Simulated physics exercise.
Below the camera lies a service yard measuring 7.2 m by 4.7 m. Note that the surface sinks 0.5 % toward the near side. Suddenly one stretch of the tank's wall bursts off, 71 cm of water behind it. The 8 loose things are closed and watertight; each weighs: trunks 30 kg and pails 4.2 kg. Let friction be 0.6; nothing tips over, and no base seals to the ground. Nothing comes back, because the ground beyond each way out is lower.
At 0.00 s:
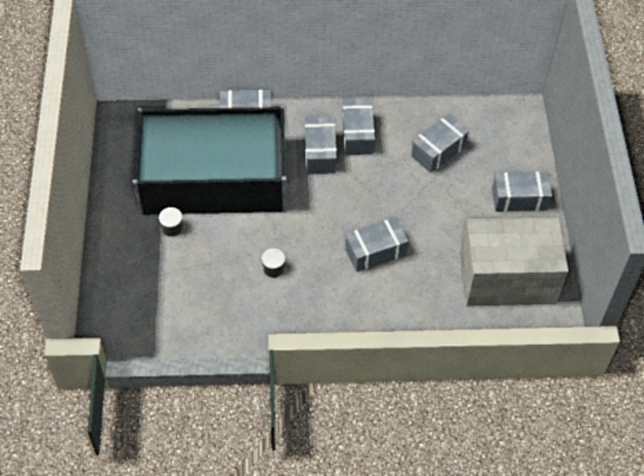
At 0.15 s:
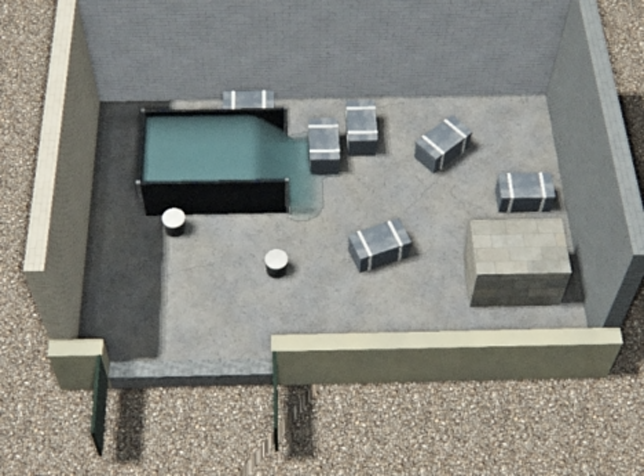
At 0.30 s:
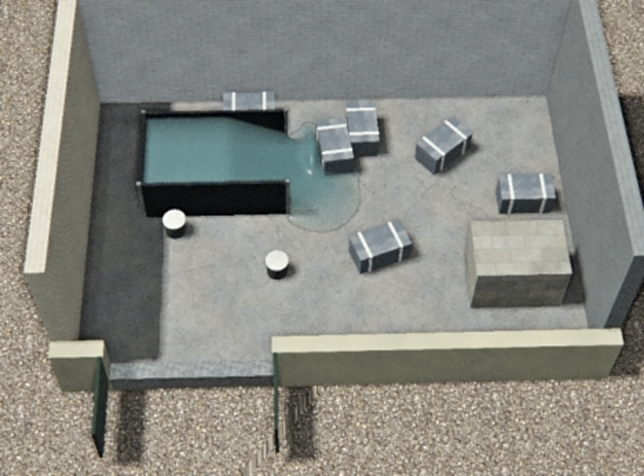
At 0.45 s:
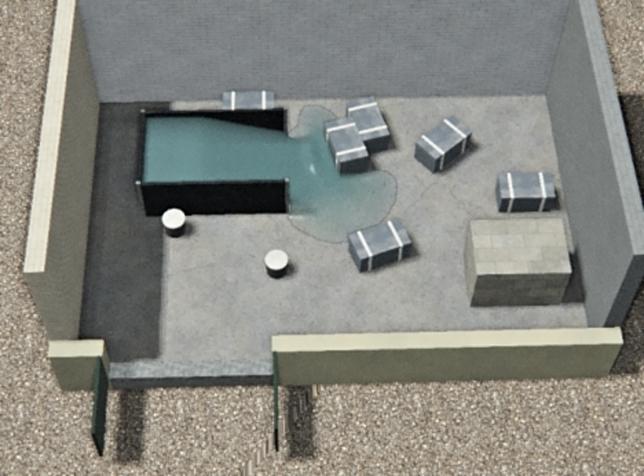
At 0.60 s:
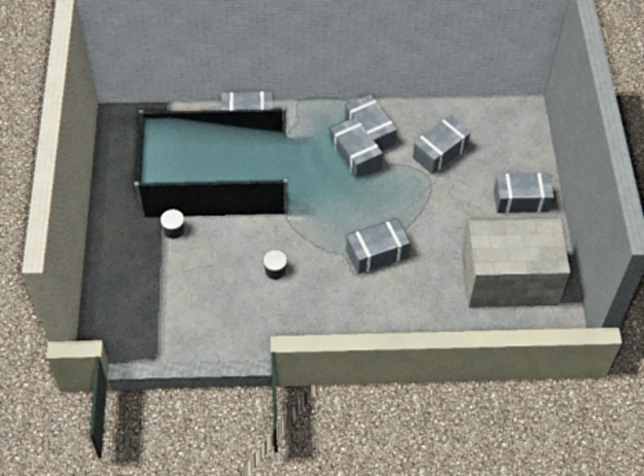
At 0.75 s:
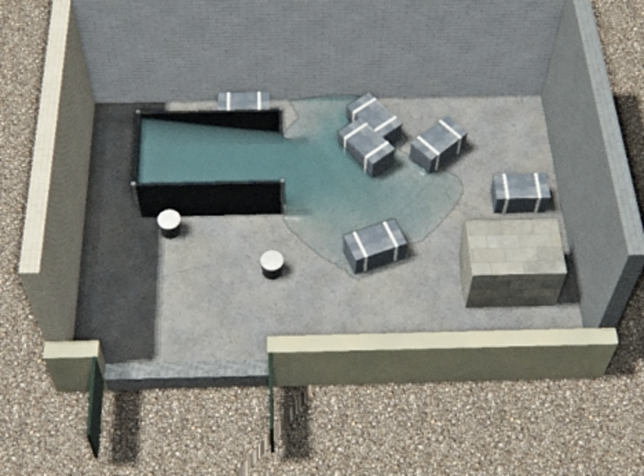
To begin with, a dark tank full of teal water stands in a walled yard among grey trunks and two white pails. Water bursts from the tank's right side and spreads across the floor, pushing two nearby trunks rightward, the closer one farther and turning, while the pails stay still.
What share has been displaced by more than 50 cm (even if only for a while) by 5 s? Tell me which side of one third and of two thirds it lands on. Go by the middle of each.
A middle portion gets shifted, a third or more but short of two thirds.
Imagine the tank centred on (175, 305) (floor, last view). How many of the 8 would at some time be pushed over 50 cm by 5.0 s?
So the tally would be 4.
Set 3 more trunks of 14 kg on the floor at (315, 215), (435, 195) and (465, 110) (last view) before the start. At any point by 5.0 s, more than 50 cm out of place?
Going through them, I'd say exceeds it, exceeds it and finally exceeds it.
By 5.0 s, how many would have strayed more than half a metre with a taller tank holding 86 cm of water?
You'd get 5 in that case.
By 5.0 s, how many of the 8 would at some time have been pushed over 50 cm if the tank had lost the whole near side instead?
Count: 2.
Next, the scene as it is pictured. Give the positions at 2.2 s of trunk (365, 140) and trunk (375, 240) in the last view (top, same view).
They should sit about (493, 137) and (389, 287) in the last view.
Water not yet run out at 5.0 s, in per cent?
About 100 in a hundred parts of the water.
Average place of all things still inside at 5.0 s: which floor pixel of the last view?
At about (355, 218).
After 1.1 s 2 of 8 are over 50 cm from their spots; 1 afloat.
After 2.2 s 4 of 8 are over 50 cm from their spots; 2 afloat.
After 3.5 s 4 of 8 are over 50 cm from their spots; 4 afloat.
After 5.0 s 5 of 8 are over 50 cm from their spots, and 5 have been at some point; 4 afloat.
